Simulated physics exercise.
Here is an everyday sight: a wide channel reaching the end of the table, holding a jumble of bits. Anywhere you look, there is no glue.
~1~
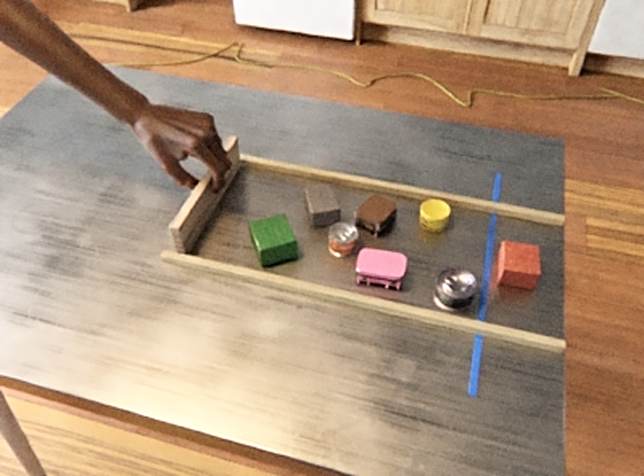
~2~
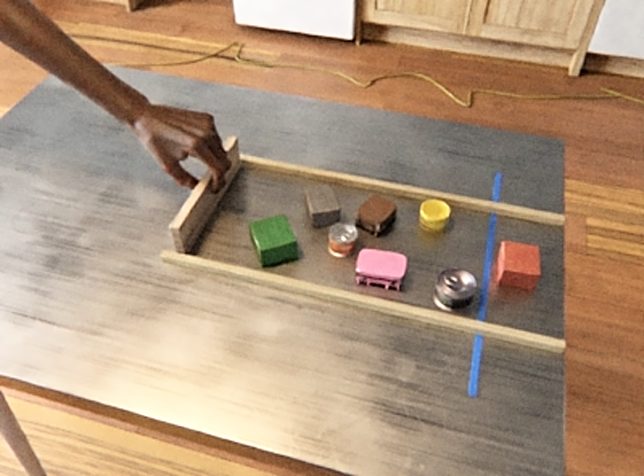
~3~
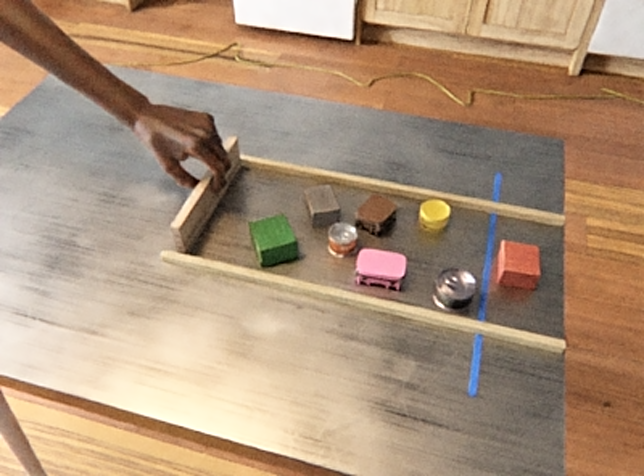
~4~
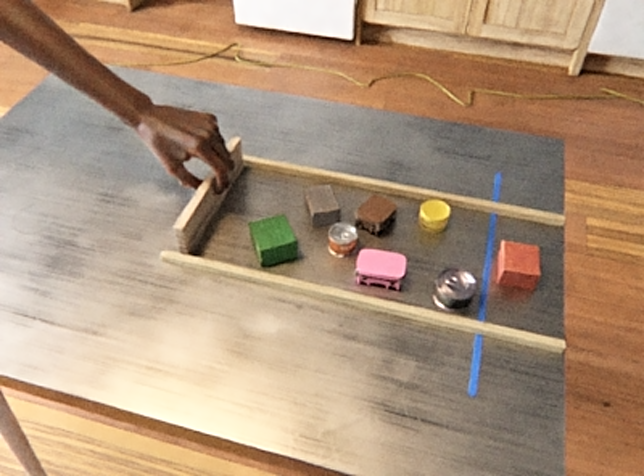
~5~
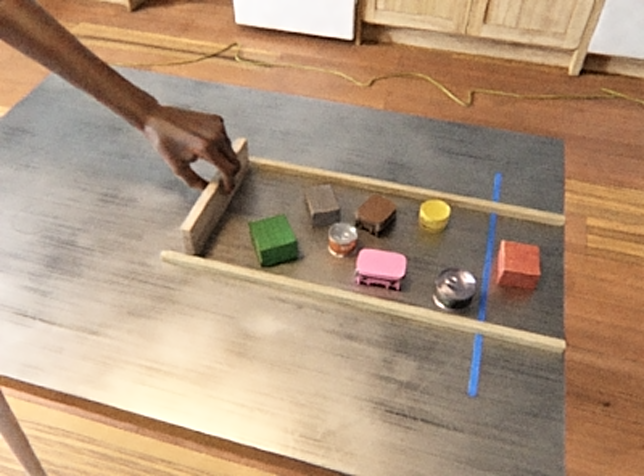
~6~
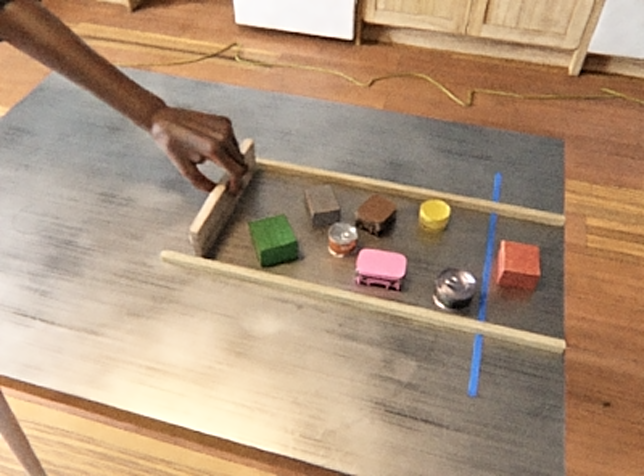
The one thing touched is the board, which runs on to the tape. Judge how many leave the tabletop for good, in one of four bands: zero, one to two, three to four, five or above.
That falls in the band one to two.
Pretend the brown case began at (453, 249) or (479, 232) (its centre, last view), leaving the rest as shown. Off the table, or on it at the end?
The brown case stays in place, then stays in place.
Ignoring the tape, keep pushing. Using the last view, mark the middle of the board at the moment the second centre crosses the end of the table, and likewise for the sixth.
It sits around (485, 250) and after that around (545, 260).
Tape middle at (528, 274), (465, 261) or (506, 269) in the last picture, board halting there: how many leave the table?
In order: 5, 1 and 3.
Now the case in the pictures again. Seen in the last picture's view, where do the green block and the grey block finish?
Final positions: Near (506, 300); near (507, 246).
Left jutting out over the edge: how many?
2 overhanging.
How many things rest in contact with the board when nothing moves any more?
Count recorded: 3.
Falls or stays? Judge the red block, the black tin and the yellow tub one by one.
One by one: The red block keeps its place, the black tin does not stay, and the yellow tub does not stay.
Soon after, none off yet; red block at rest near (519, 265); black tin at rest near (455, 289); yellow tub at rest near (434, 216).
At rest, the number that fall off is one or two; fallen, yellow tub and black tin.
